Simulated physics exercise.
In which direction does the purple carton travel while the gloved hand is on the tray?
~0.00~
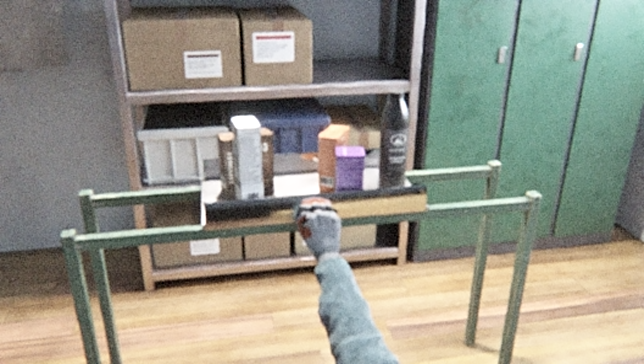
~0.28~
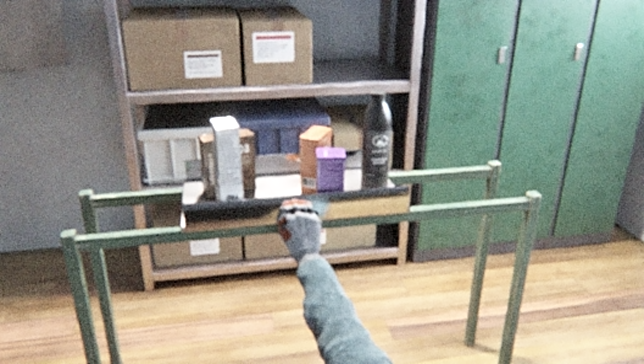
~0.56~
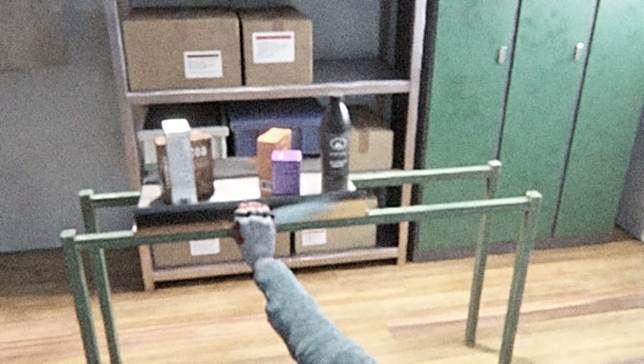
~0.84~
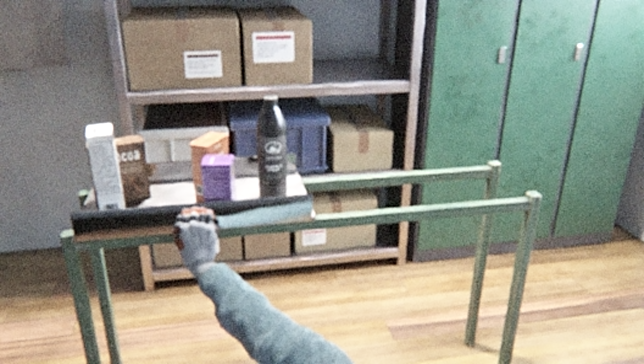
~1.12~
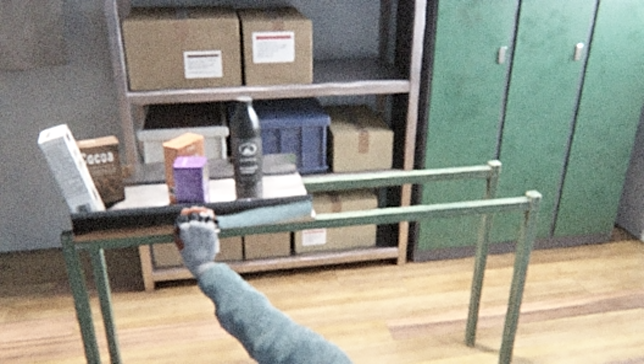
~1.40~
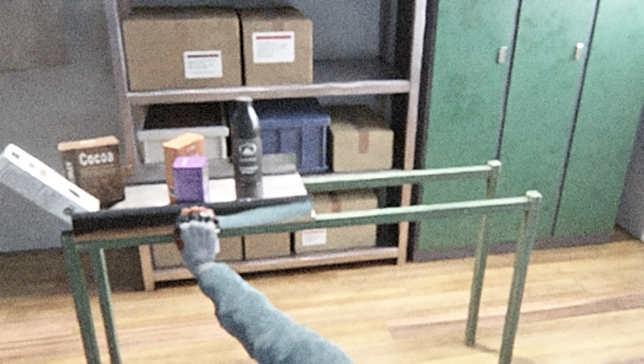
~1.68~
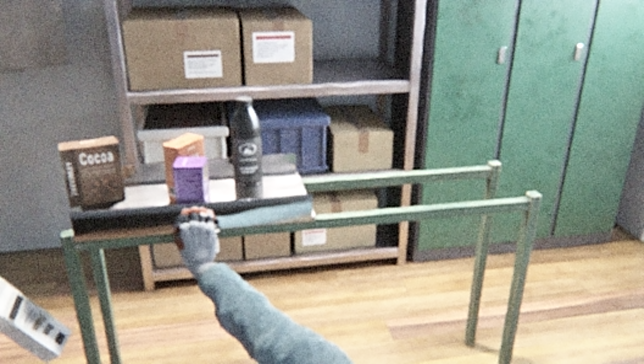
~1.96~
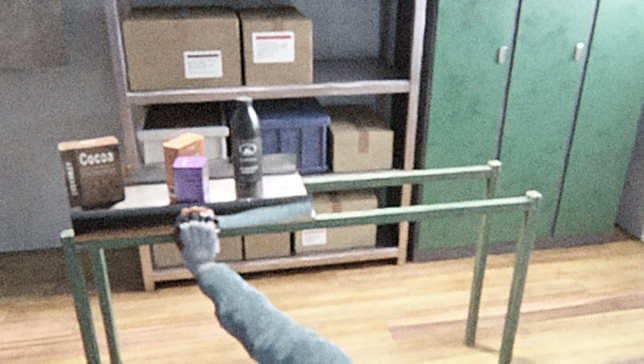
The purple carton travels to the left along with the tray.
